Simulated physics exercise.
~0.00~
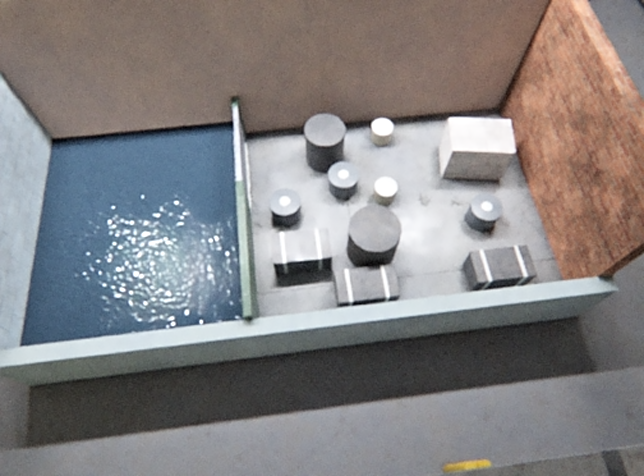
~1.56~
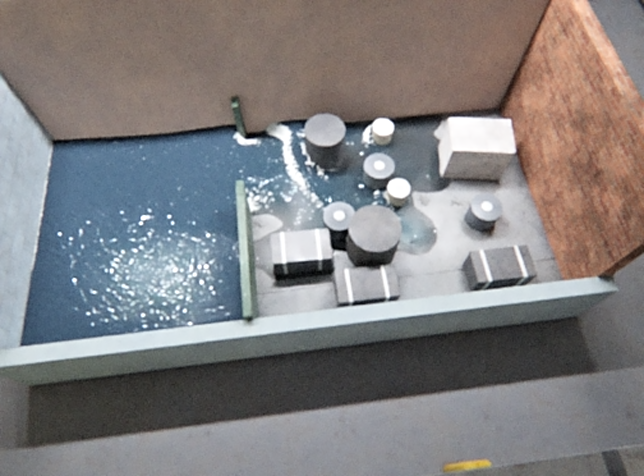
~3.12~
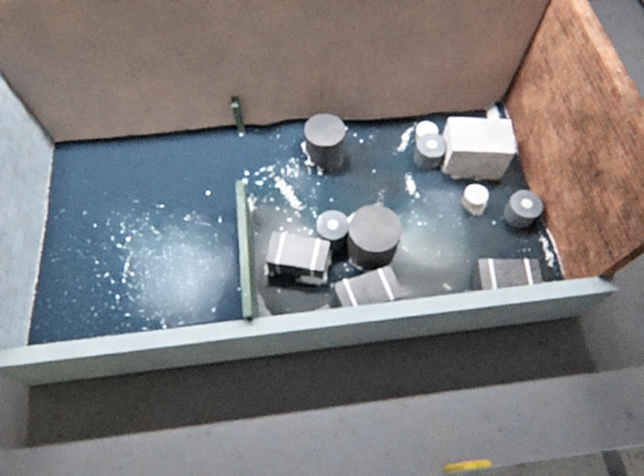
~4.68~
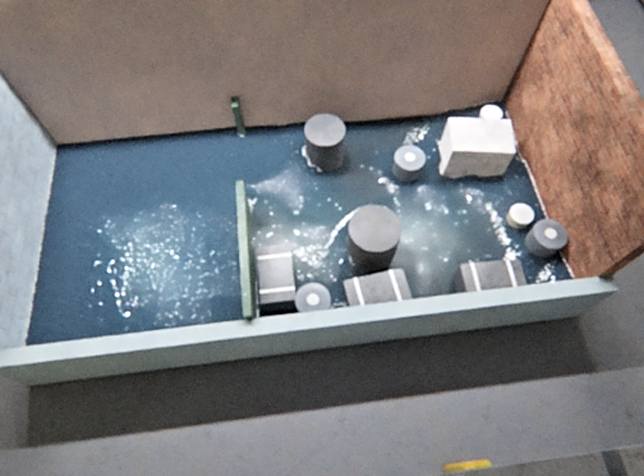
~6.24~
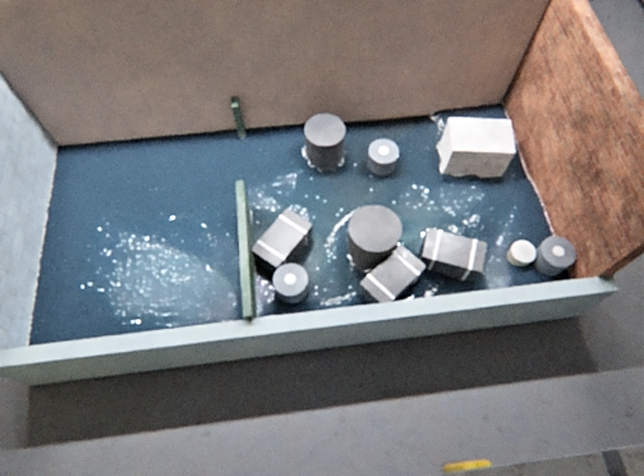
Water bursts through a gap in the green partition, floods the room and sets blocks and tubs drifting.
